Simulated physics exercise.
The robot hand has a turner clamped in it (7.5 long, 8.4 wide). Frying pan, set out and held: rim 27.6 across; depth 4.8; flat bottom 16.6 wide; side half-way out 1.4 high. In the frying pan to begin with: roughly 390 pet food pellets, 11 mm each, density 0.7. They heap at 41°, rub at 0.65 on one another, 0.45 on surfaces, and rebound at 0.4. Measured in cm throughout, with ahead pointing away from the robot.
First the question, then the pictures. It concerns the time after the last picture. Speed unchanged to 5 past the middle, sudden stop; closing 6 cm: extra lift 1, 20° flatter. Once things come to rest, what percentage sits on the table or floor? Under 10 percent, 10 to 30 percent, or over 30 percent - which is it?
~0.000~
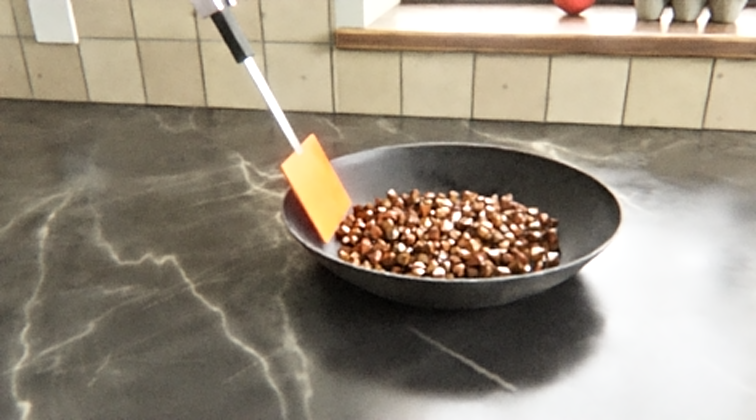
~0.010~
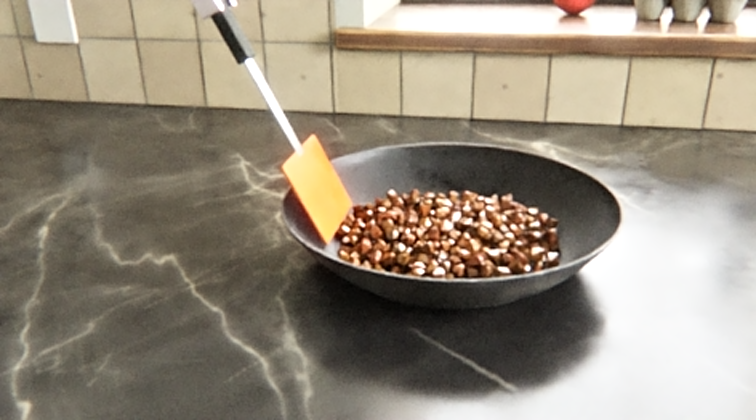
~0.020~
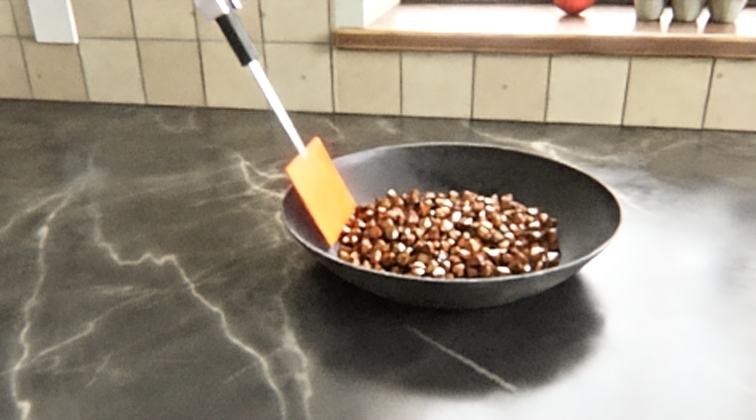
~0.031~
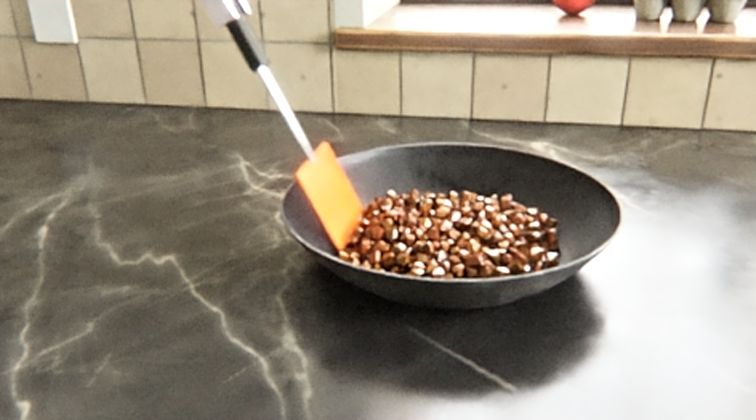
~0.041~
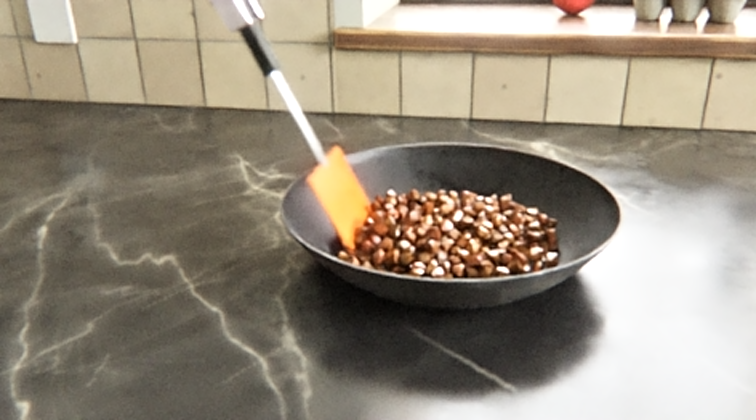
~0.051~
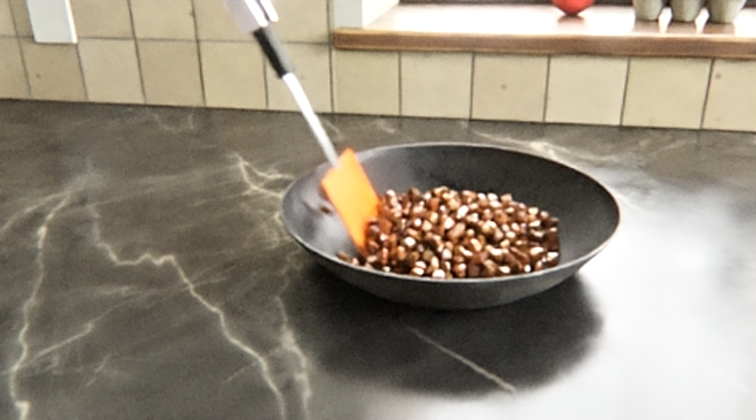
It is under 10 percent.
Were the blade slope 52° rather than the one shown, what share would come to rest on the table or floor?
0 %.
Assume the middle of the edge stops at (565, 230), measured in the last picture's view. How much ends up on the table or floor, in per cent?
Approximately 35 per cent, I reckon.
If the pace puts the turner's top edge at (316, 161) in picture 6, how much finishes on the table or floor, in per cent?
Expect some 0 per cent there.
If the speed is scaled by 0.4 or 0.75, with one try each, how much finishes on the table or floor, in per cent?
The two tries give roughly 0 and 0 in a hundred.
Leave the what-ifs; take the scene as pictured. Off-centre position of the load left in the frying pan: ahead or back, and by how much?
About 6.0 centimetres ahead.
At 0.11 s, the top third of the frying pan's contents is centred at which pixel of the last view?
I'd say close to (492, 219).
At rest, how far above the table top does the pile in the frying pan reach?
Height at the end: Around 6.0 cm.
After 0.08 s, sloping 63°, highest piece 12 above the table; 388 in the frying pan, 3 on the blade or in flight.
After 0.11 s, sloping 56°, highest piece 19 above the table; 387 in the frying pan, 4 on the blade or in flight.
After 0.33 s, sloping 43°, highest piece 43 above the table; 385 in the frying pan, 3 on the table or floor, 3 on the blade or in flight.
After 1.38 s, sloping 43°, highest piece 6 above the table; 385 in the frying pan, 6 on the table or floor.
In the end, 385 in the frying pan, 6 on the table or floor. That is 2 % on the table or floor.
